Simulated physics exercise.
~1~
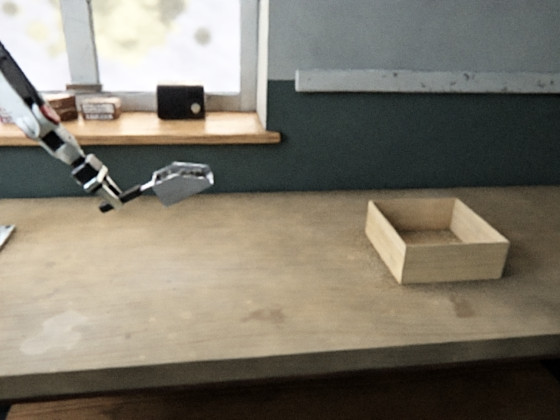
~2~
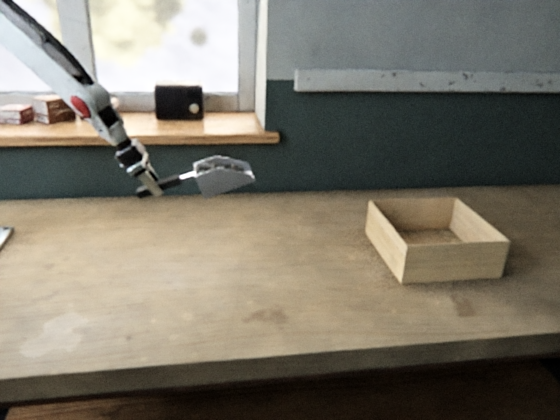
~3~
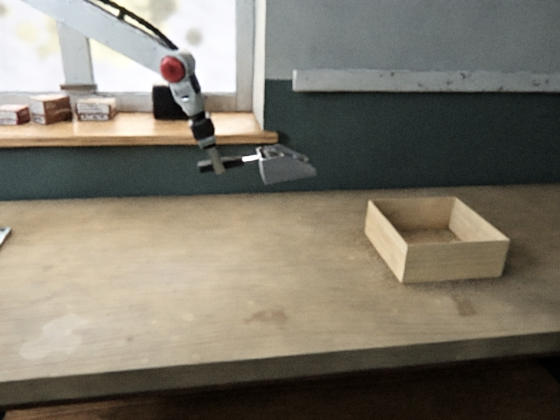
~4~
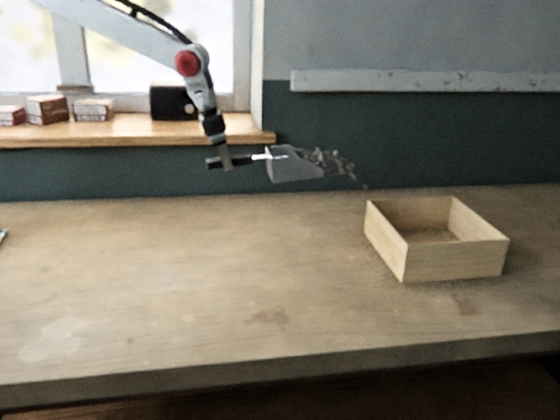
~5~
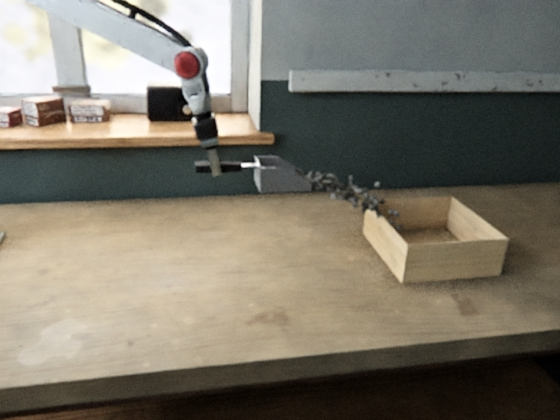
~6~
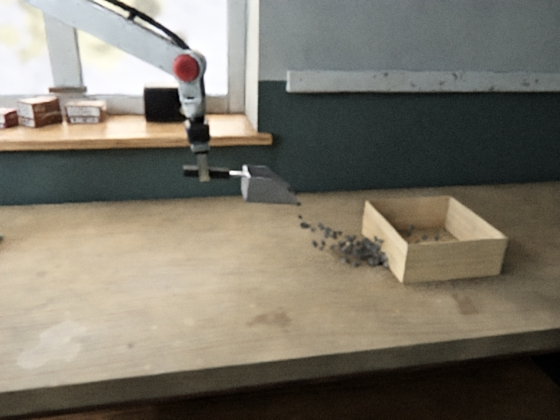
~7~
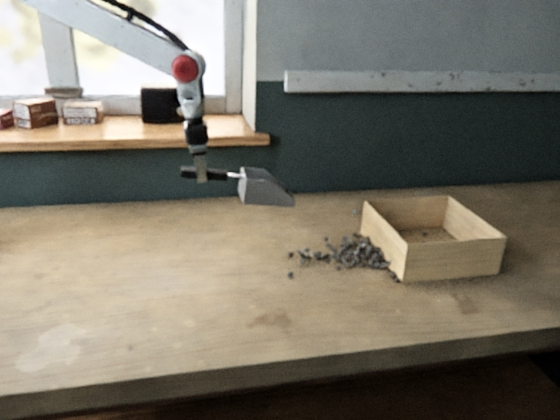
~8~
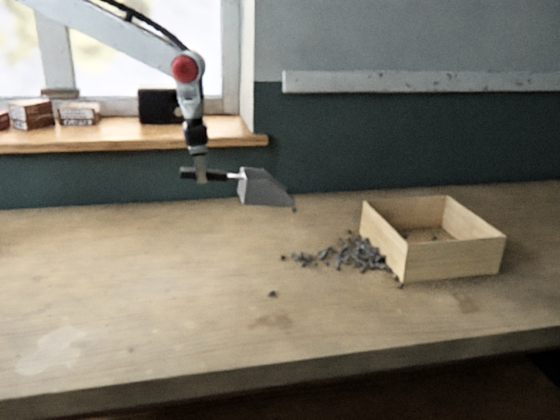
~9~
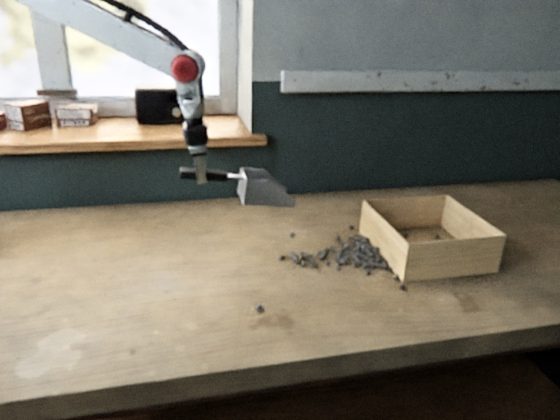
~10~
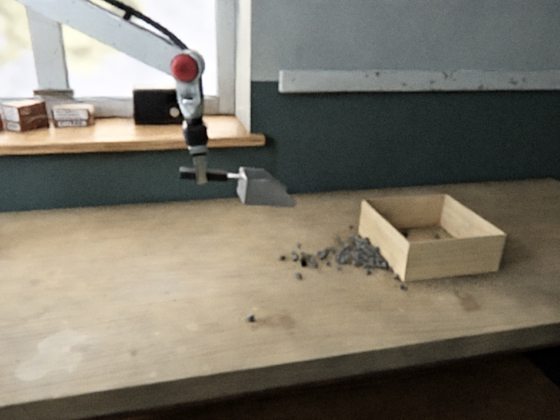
A robot arm with a red joint reaches in from the upper left, holding a grey metal scoop above a worn wooden table, seen from the front and slightly above. An open, pale wooden box sits at the right, with a dark green and grey wall and a windowsill holding small boxes behind. The arm carries the scoop rightward and stops short of the box. Dark pebbles fly off its front, then the scoop draws back slightly, tipping downward. A few land inside, but most pile against the box's left side, while one stray rolls toward the front and the scoop hangs still.
